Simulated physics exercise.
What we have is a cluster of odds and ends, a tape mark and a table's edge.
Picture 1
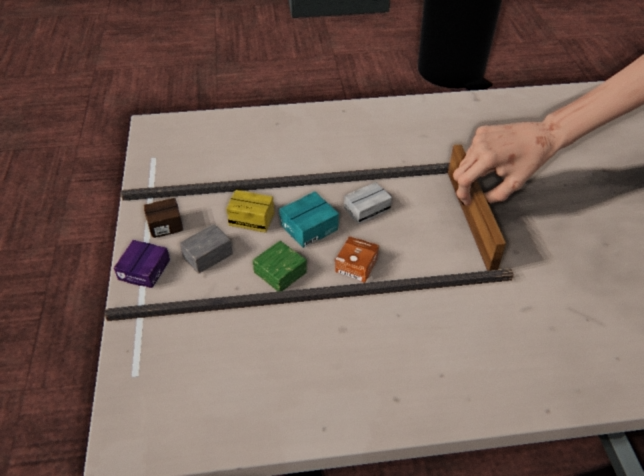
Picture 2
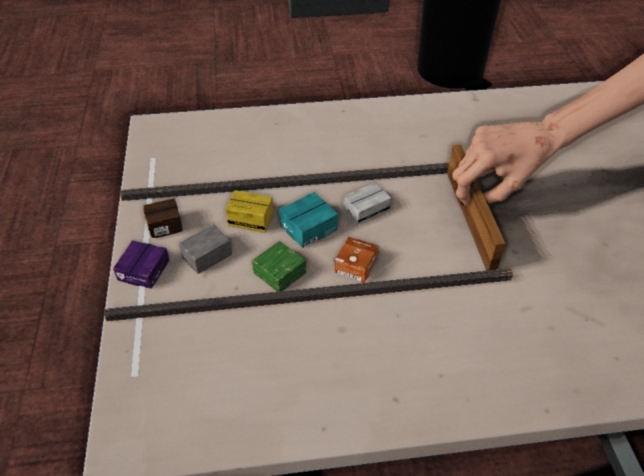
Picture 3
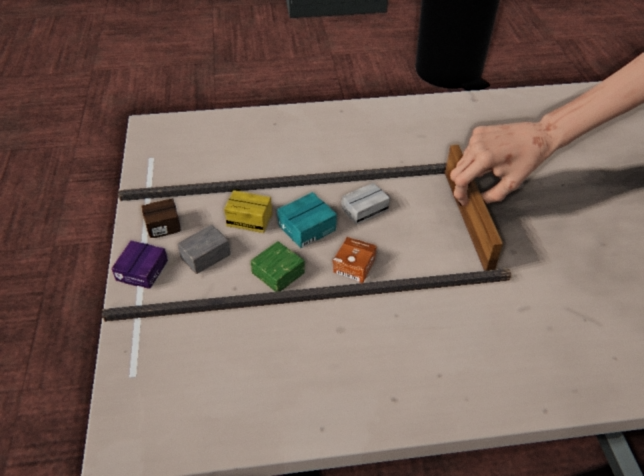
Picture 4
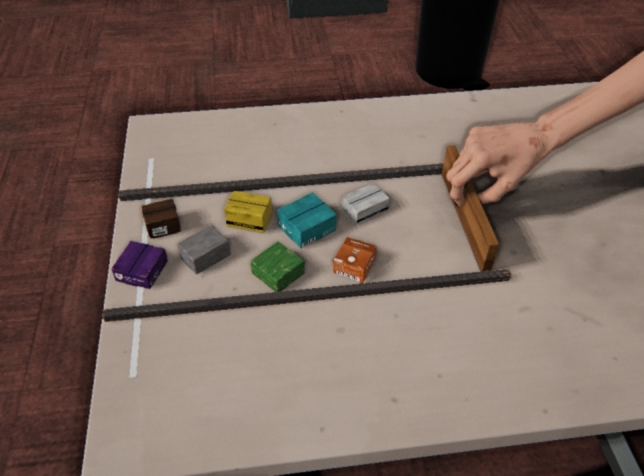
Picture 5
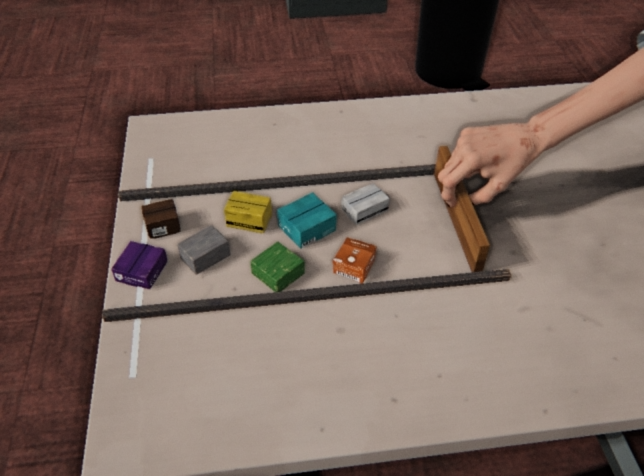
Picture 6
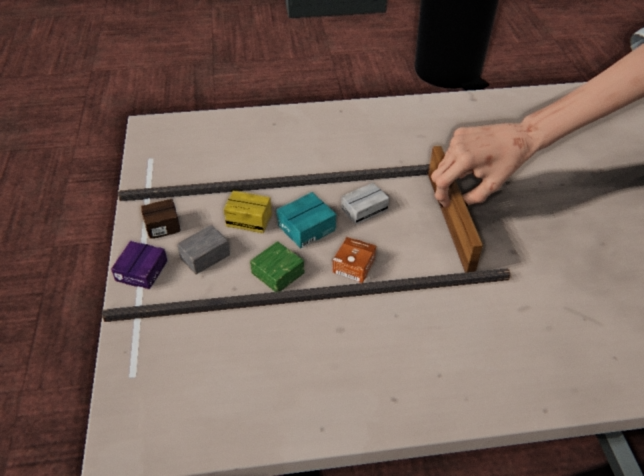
In this clip, a hand holds a wooden board upright at the right end of two dark rails on a table, then slides it slightly left toward several small coloured boxes, which stay still near a pale tape line.
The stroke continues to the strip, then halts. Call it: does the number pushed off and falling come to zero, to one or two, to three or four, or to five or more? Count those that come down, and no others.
It comes to five or more.
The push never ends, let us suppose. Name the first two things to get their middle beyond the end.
Going first: The purple box, and next the brown box.
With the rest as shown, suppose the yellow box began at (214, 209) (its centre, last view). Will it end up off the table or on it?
That one drops down.
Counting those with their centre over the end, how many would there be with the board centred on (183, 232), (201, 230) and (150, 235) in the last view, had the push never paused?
Over the end: 2, 2, 5.
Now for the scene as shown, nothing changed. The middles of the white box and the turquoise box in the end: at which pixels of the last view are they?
In order, first (125, 207), then (115, 234).
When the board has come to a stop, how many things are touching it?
Looks like 3 of them, all told.
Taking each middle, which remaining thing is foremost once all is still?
Answer: The turquoise box.
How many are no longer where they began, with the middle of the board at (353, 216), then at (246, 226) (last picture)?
At the first point the count is 3, at the second it's 8.
Soon after, none off yet; purple box at rest near (140, 265); brown box at rest near (161, 219); grey block at rest near (204, 249).
Then, none off yet; purple box moved a little near (119, 273); brown box moved about its own width near (141, 217); grey block moved about its own width near (167, 253).
At rest, the number that fall off is five or more; fallen, green block, yellow box, grey block, brown box and purple box.
